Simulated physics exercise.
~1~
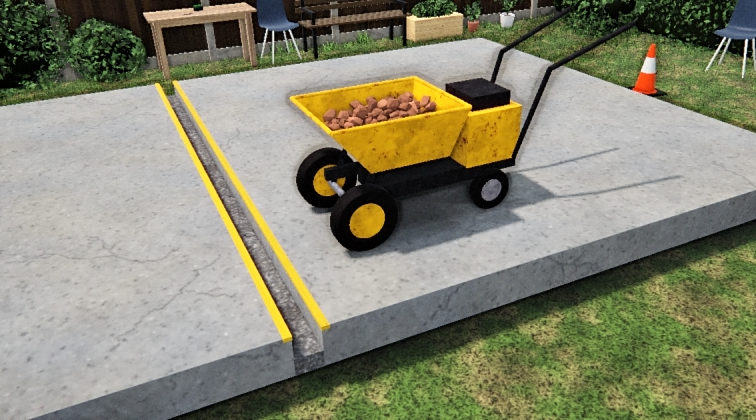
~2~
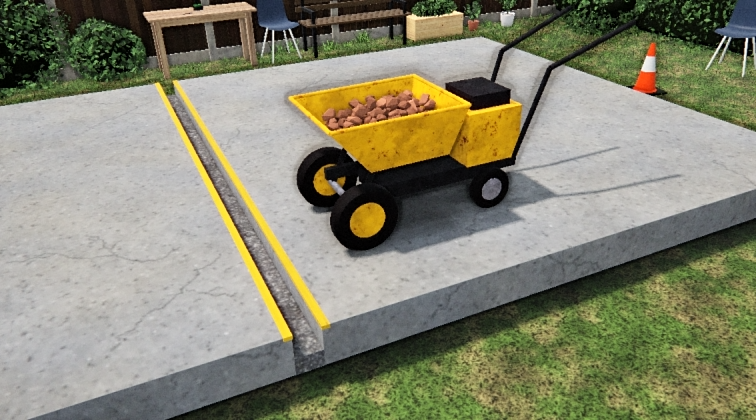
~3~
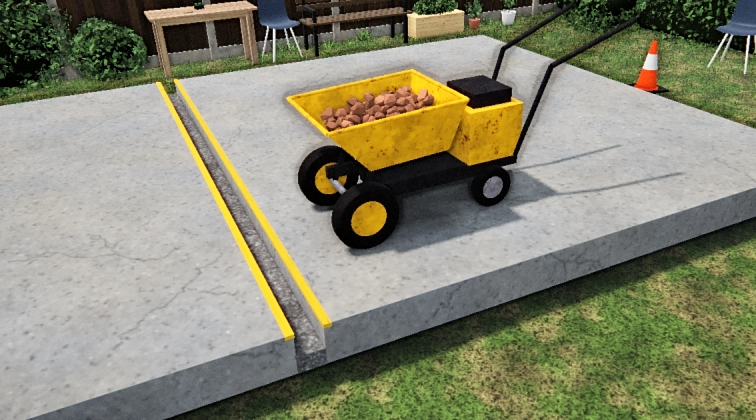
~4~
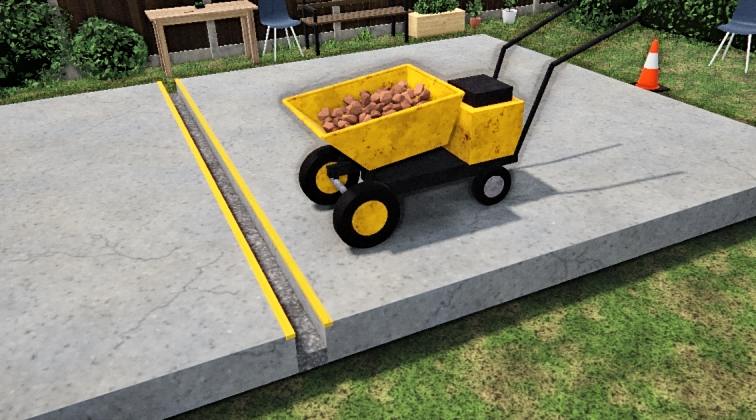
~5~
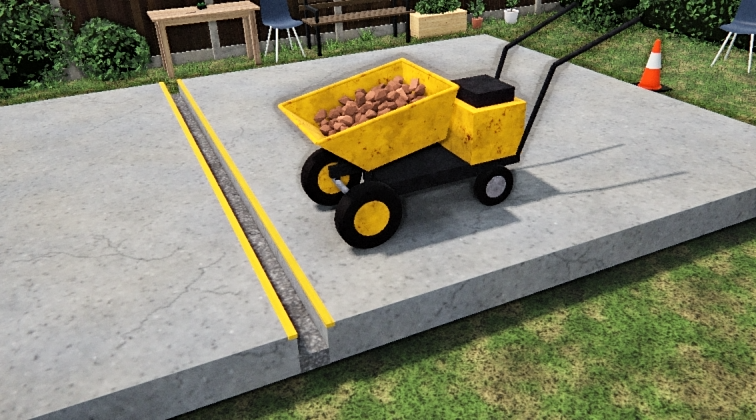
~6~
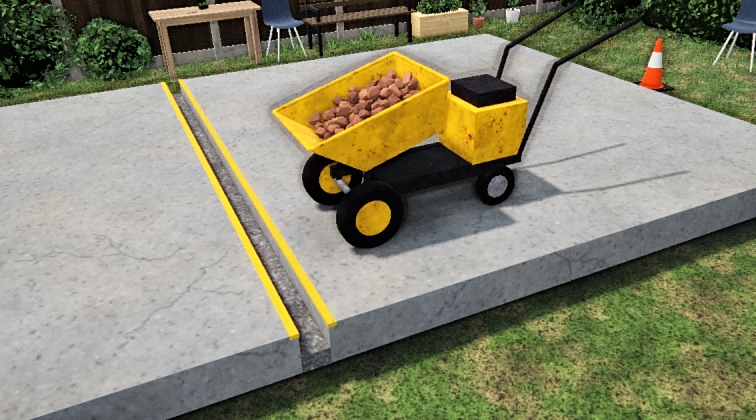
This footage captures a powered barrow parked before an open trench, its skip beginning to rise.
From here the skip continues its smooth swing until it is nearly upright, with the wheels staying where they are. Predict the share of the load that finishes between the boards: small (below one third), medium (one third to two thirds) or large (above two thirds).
The share is small, below one third.
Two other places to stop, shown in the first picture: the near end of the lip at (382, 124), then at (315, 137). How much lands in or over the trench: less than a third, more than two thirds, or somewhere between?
At spot one the answer is between a third and two thirds, and at spot two it is under a third.
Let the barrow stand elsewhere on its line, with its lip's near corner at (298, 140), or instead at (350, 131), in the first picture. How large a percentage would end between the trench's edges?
Estimates: 0 %, 40 %.
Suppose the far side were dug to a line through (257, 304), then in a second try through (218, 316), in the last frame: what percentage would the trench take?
In order: Near 50, then 100 percent.
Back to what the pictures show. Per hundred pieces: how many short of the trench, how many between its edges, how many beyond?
Short 0, between 10, beyond 65 %.
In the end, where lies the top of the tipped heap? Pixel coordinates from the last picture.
About (233, 249).
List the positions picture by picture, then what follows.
In the first picture, lip of the skip near (332, 134), level; top of the load near (397, 115), lumps of rubble; first edge of the trench near (304, 291); far edge near (269, 301), the trench under half as wide as the skip, and about as deep as wide.
In the second picture, lip of the skip near (330, 134), level; top of the load near (397, 113).
In the third picture, lip of the skip near (328, 135), tipped barely; top of the load near (390, 107).
In the fourth picture, lip of the skip near (323, 138), tipped a little; top of the load near (391, 107).
In the fifth picture, lip of the skip near (317, 143), tipped a little; top of the load near (393, 95).
In the sixth picture, lip of the skip near (311, 150), tipped clearly; top of the load near (395, 91); first edge of the trench near (311, 289); far edge near (276, 299).
Shortly afterwards, skip tipped steeply; the whole lot in the skip.
Next, skip tipped right over; near two thirds in the skip; only a few in or heaped over the trench; near a quarter beyond it; only a few falling.
Some moments later, skip tipped right over; near a quarter in the skip; a little in or heaped over the trench; near two thirds beyond it.
In the end, skip tipped right over; near a quarter in the skip; a little in or heaped over the trench; near two thirds beyond it.
